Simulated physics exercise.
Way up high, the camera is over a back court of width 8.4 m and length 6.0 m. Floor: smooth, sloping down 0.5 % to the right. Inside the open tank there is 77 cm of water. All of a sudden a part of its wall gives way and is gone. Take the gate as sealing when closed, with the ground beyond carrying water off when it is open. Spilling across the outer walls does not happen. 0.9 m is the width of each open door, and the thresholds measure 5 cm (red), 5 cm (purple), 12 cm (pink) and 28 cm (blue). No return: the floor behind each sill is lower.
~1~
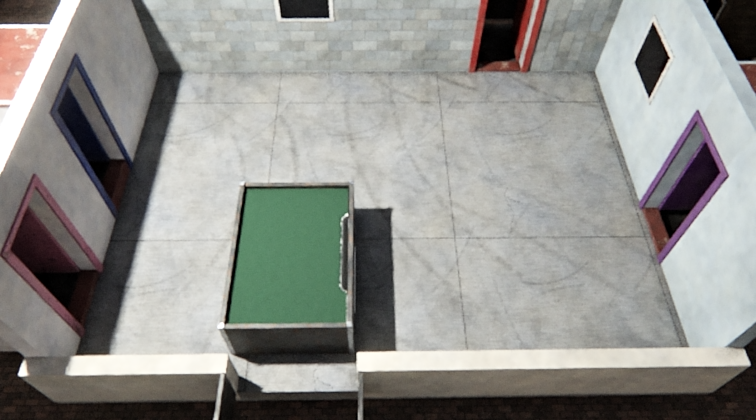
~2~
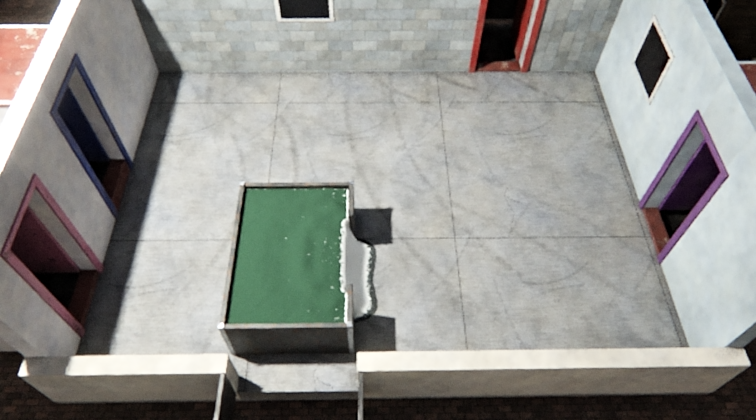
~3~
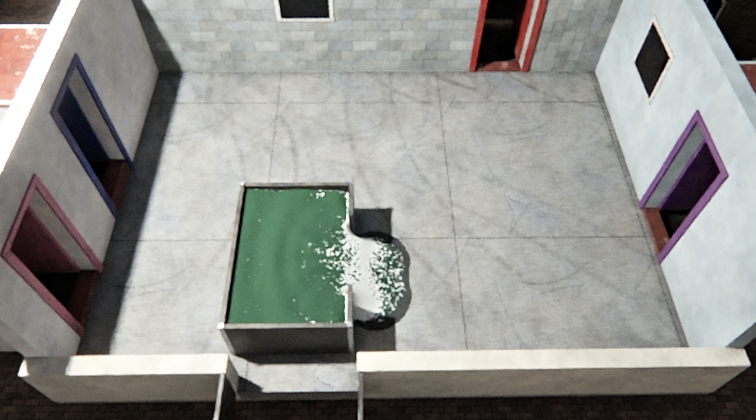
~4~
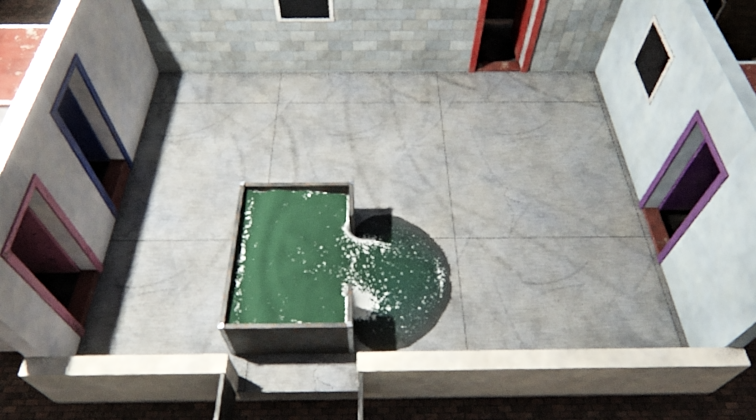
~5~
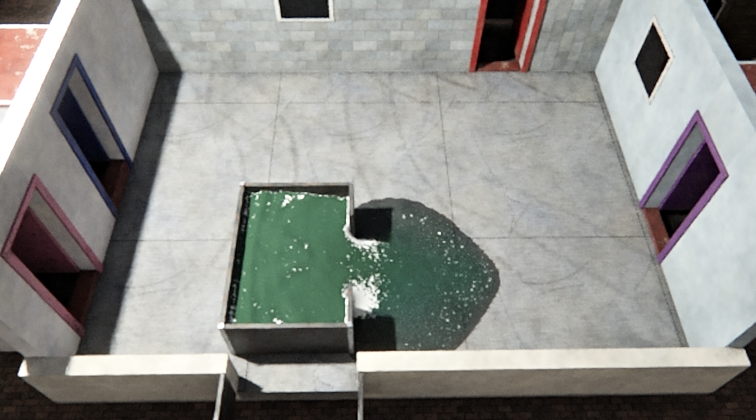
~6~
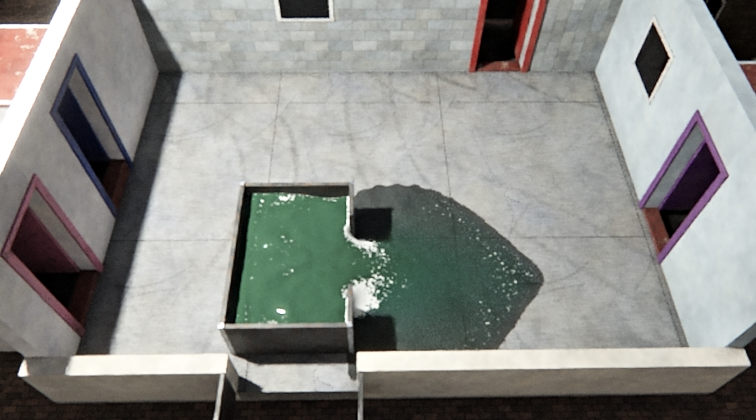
The clip opens on a high view of a walled court with colored doorways and an open tank of still green water. Part of the tank's right wall gives way, and white, foaming water pours through the gap. The green pool spreads rightward across the gray floor, widening into a pointed shape.
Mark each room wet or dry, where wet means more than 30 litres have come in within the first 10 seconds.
Red door - wet, purple door - wet, pink door - dry, blue door - dry.
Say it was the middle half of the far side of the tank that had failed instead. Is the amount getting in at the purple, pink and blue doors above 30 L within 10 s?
Then purple would come out on the low side, pink on the low side and blue on the low side.
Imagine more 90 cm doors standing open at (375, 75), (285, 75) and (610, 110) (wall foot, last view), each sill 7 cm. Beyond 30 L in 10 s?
Check each in turn: The first fails, the second fails, the third succeeds.
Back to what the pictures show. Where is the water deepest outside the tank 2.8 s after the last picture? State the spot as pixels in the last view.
Look around (610, 332).
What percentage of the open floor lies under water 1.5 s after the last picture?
Around 40 per cent.
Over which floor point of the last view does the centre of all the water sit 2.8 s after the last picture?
Its balance point lies near (462, 255).
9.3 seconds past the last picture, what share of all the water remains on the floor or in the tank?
Some 86 out of every hundred parts.
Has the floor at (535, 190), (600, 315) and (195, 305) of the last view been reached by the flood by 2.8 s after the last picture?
First spot submerged, second submerged, third not yet wet.
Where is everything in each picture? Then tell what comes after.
The first picture shows the open tank at (292, 252) is whole and still, 77 cm deep.
In the second picture, the front is at (363, 244), 0.6 m from the gap at (350, 270); 0.2 m2 of floor is under water; 77 cm left at the back of the open tank.
In the third picture, water pours out at (350, 271) and has run 0.9 m, to (398, 247); typically 12 cm deep outside, 75 cm at the open tank's back.
In the fourth picture, the front is at (442, 260), 1.4 m from the gap at (350, 271); 2.2 m2 of floor is under water; 67 cm left at the back of the open tank.
In the fifth picture, the front is at (491, 270), 2.1 m from the gap at (350, 272); 4.2 m2 of floor is under water; 65 cm left at the back of the open tank.
In the sixth picture, the front is at (535, 273), 2.8 m from the gap at (350, 270); 6.1 m2 of floor is under water; 63 cm left at the back of the open tank.
Then, 0.7 s after the last picture water covers 30 % of the floor and is deepest (35 cm) near (367, 278); red door not reached, purple door 6 cm at the sill, 1 L in, pink door not reached, blue door not reached.
Then, 1.5 s after the last picture water covers 40 % of the floor and is deepest (44 cm) near (668, 356); red door not reached, purple door 15 cm at the sill, 63 L in, pink door not reached, blue door not reached.
Then, 2.8 s after the last picture water covers 45 % of the floor and is deepest (28 cm) near (610, 332); red door 3 cm at the sill, 0 L in, purple door 15 cm at the sill, 165 L in, pink door not reached, blue door not reached.
Then, 5.3 s after the last picture water covers 50 % of the floor and is deepest (20 cm) near (601, 113); red door 13 cm at the sill, 34 L in, purple door 11 cm at the sill, 219 L in, pink door not reached, blue door not reached.
Then, 9.3 s after the last picture water covers 85 % of the floor and is deepest (11 cm) near (594, 92); red door 9 cm at the sill, 99 L in, purple door 8 cm at the sill, 266 L in, pink door not reached, blue door 2 cm at the sill, 0 L in.
